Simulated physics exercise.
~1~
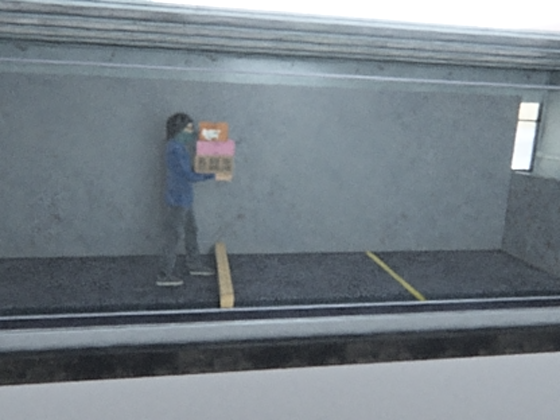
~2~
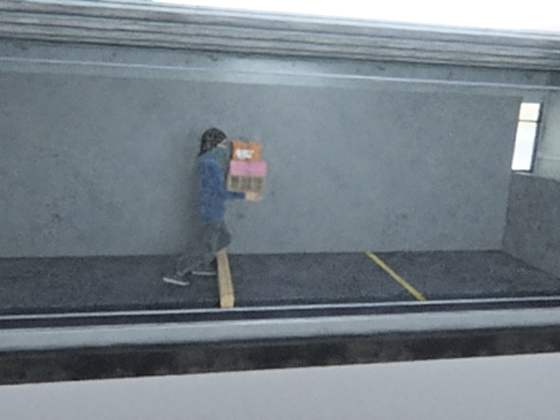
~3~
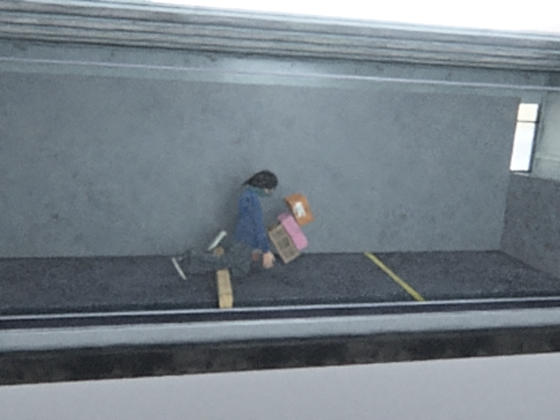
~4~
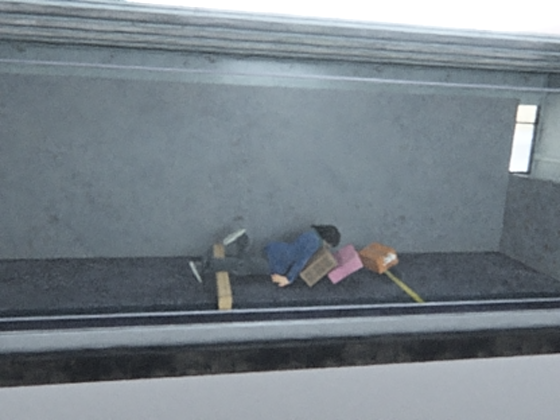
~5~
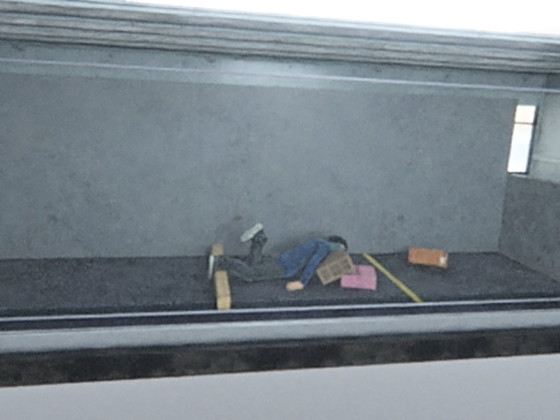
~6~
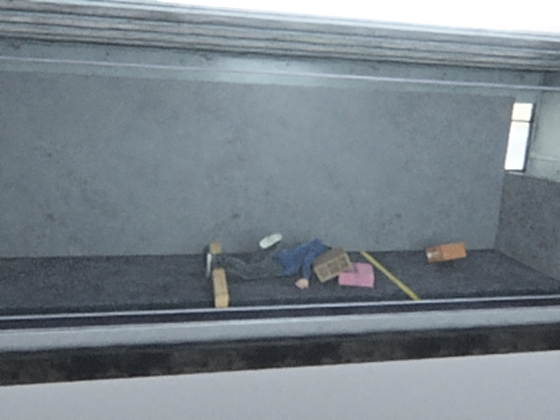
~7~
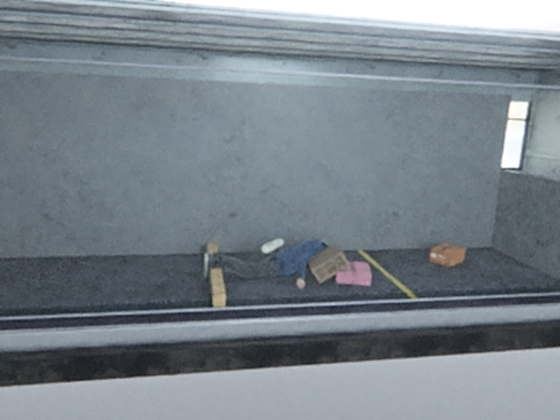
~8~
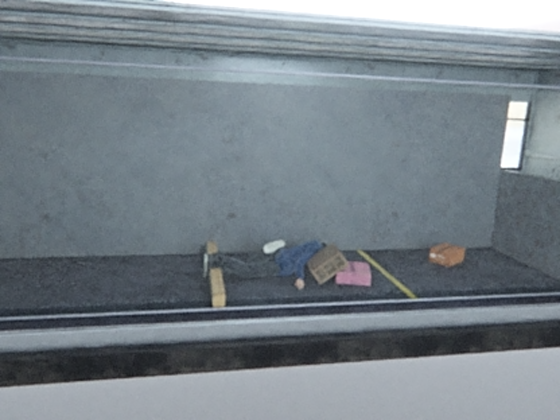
A person in a blue top carrying a stack of boxes tripped over a low floor rail and fell flat to the right, spilling them; the orange box tumbled past the yellow line, while the pink and brown ones stopped short of it.
